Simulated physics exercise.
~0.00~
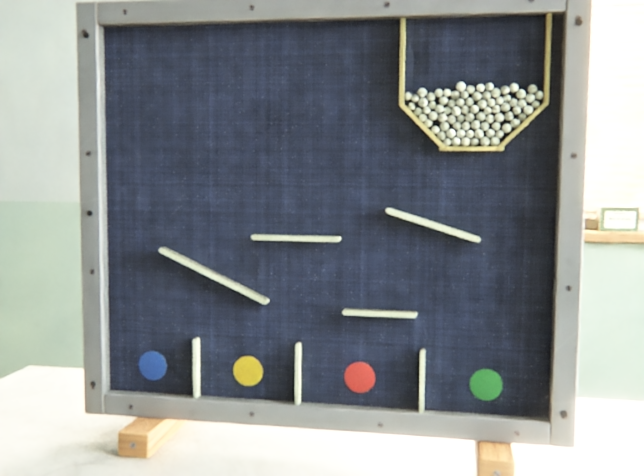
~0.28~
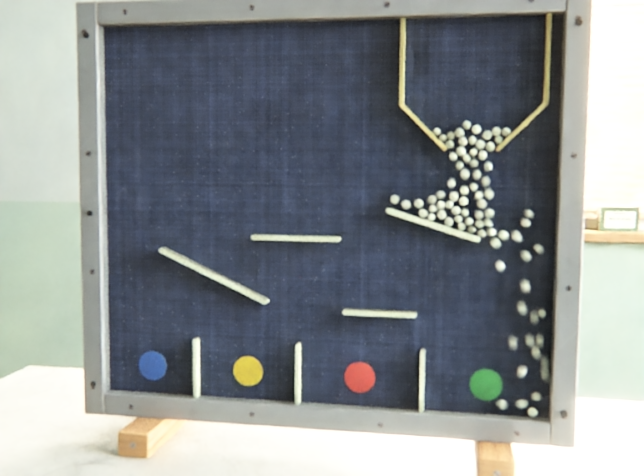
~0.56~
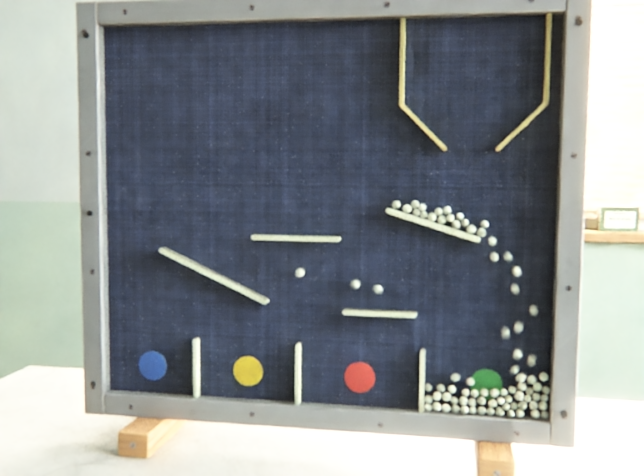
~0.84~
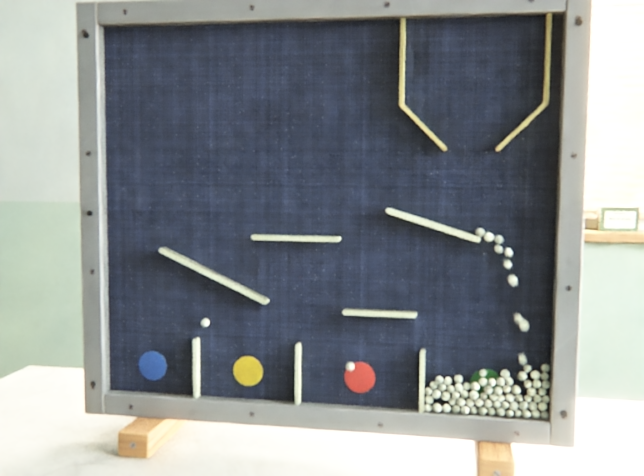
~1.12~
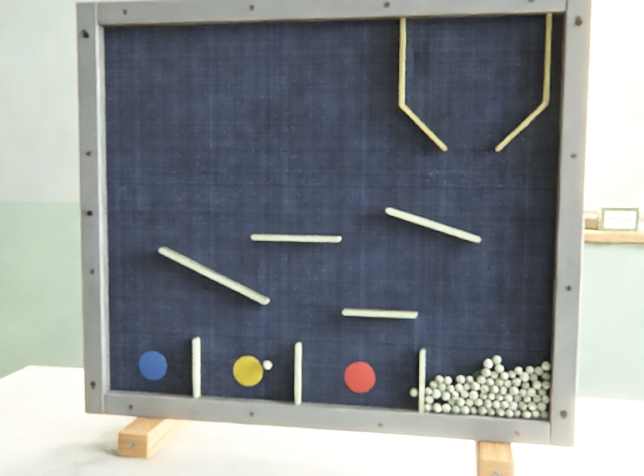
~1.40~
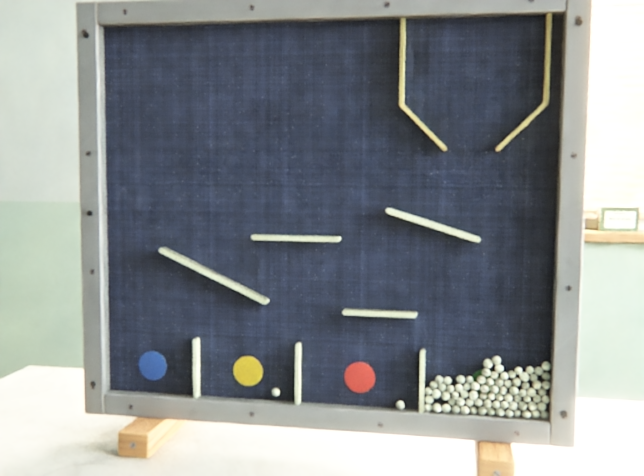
White beads dropped from a hopper onto a slanted ledge and poured off its right end into the green-dotted bin, while a few strayed left; nearly all ended heaped there, with one bead each in the yellow and red bins.
